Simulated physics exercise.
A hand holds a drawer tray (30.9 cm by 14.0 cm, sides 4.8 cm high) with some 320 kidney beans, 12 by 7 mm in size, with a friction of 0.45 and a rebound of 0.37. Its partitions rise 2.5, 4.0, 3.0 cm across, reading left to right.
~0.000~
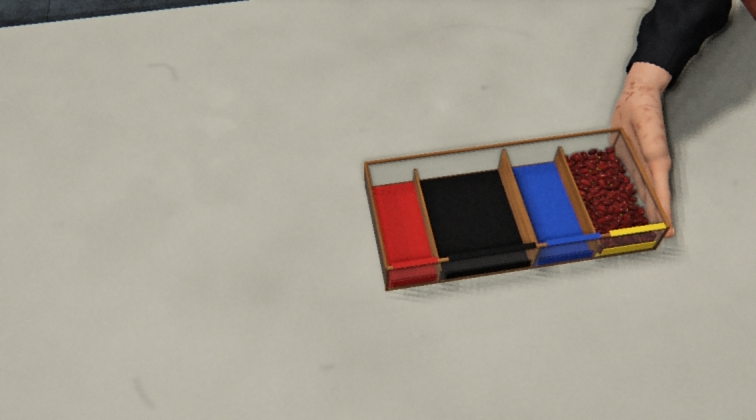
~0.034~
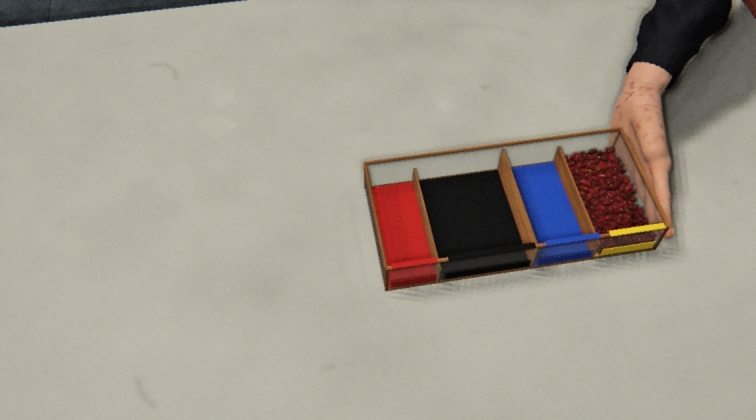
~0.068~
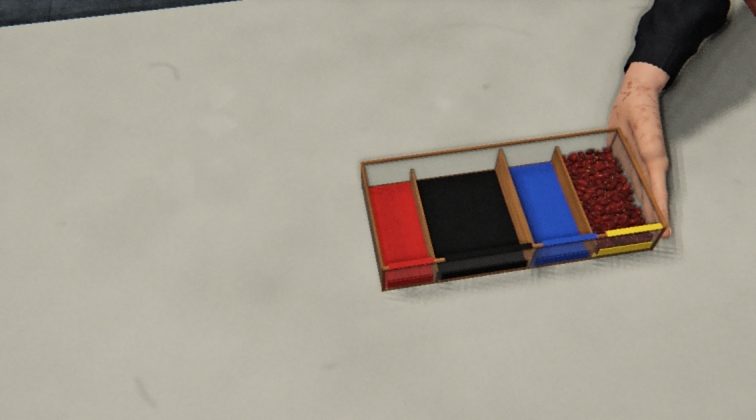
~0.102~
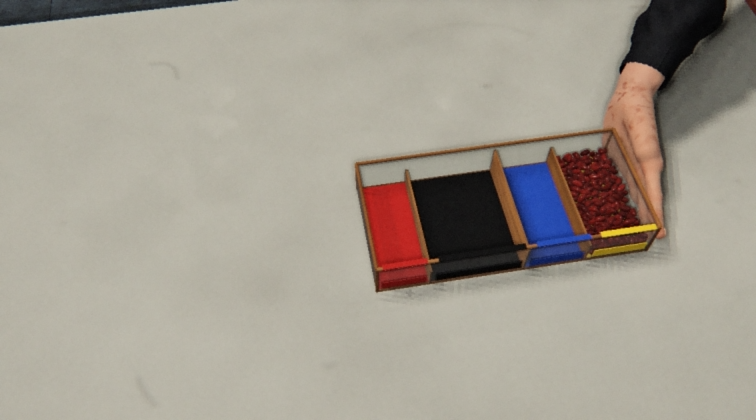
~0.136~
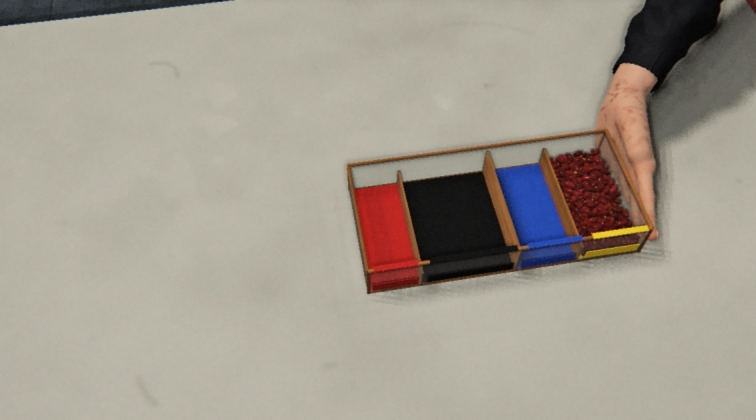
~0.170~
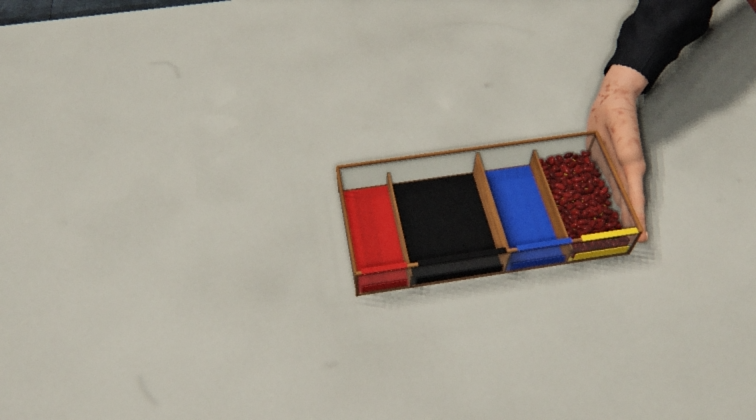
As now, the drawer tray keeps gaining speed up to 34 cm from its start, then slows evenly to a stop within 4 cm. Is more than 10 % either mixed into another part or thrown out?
No.
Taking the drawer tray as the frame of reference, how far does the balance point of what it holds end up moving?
Some 1.0 cm.
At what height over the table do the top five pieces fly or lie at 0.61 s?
They're near 4 cm up.
After 0.34 s, tilt 0 degrees; yellow 100 %; 0 % away from where they began.
After 0.48 s, tilt 0 degrees; yellow 100 %; 0 % away from where they began.
Then, at 0.61 s, tilt 0 degrees; yellow 100 %; 0 % away from where they began.
After 0.73 s, tilt 0 degrees; yellow 100 %; 0 % away from where they began.
At rest (1.2 s), yellow 100 %; 0 % away from where they began.
